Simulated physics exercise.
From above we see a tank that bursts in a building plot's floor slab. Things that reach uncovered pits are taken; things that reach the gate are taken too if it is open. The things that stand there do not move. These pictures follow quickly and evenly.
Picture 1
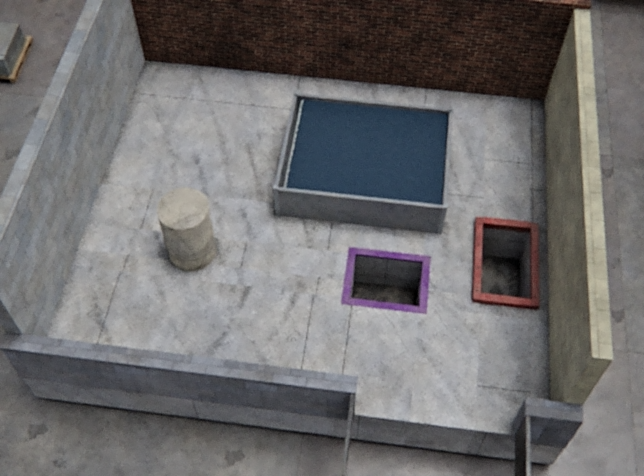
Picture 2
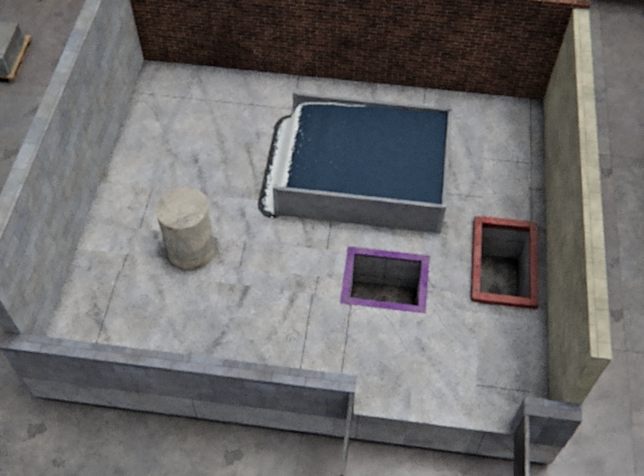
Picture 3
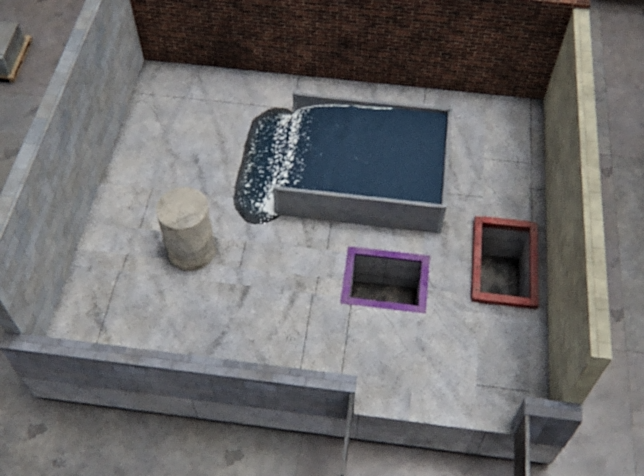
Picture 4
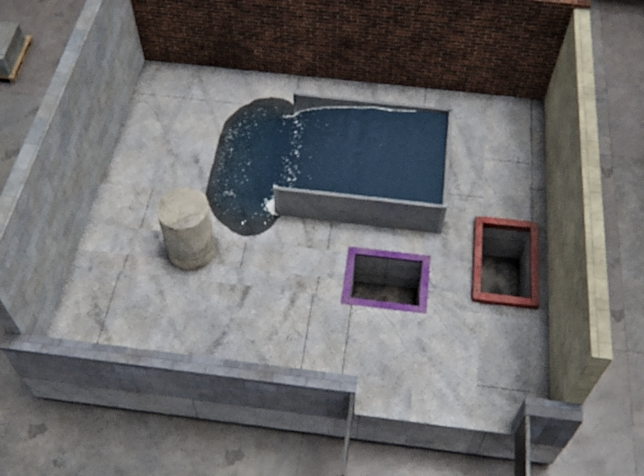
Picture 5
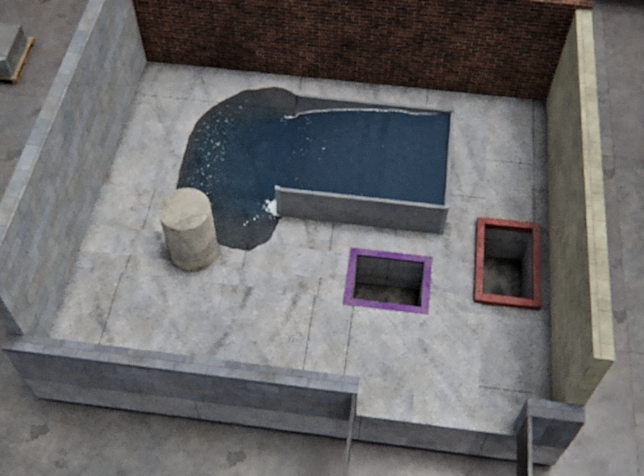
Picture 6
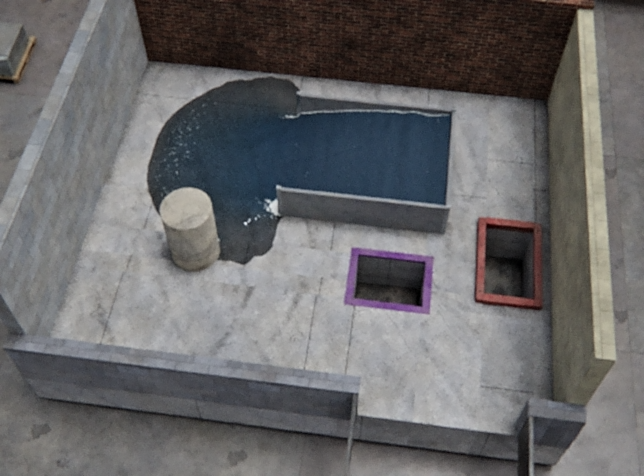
In a walled plot, water pours from a tank's left side and spreads around a pillar.
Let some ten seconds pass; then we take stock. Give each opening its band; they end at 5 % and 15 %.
My prediction: The gate ends up with a share that stays below five per cent; the purple pit ends up with a share within five to fifteen per cent; the red pit ends up with a share that stays below five per cent.
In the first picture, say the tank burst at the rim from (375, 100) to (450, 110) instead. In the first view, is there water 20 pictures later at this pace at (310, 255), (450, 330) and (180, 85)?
Taking them in order, I'd say not reached, not reached and swamped.
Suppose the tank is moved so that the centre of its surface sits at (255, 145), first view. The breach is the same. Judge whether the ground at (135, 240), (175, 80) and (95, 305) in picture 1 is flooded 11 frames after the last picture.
In order: Inundated, then inundated, then inundated.
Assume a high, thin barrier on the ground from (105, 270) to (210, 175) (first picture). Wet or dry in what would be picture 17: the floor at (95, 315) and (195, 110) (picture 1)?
Swamped, then swamped.
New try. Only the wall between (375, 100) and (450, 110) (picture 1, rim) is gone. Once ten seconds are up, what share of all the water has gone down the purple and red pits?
The purple pit gets 4 per cent and the red pit 10 per cent.
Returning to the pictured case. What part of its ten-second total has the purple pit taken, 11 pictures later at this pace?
Estimate: Some 0 per cent.
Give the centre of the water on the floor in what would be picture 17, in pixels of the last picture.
I'd put my finger on (255, 164).
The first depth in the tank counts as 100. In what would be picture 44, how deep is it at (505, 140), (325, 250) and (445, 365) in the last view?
Around 4, 6 and 6 percent, in that order.
A moment on, water covers 30 % of the floor; the gate 0 %, the purple pit 0 %, the red pit 0 %.
Next, water covers 35 % of the floor; the gate 0 %, the purple pit 0 %, the red pit 0 %.
Then, water covers 40 % of the floor; the gate 0 %, the purple pit 0 %, the red pit 0 %.
Later, water covers 85 % of the floor; the gate 0 %, the purple pit 1 %, the red pit 0 %.
In the end, water covers 100 % of the floor; the gate 3 %, the purple pit 7 %, the red pit 1 %.
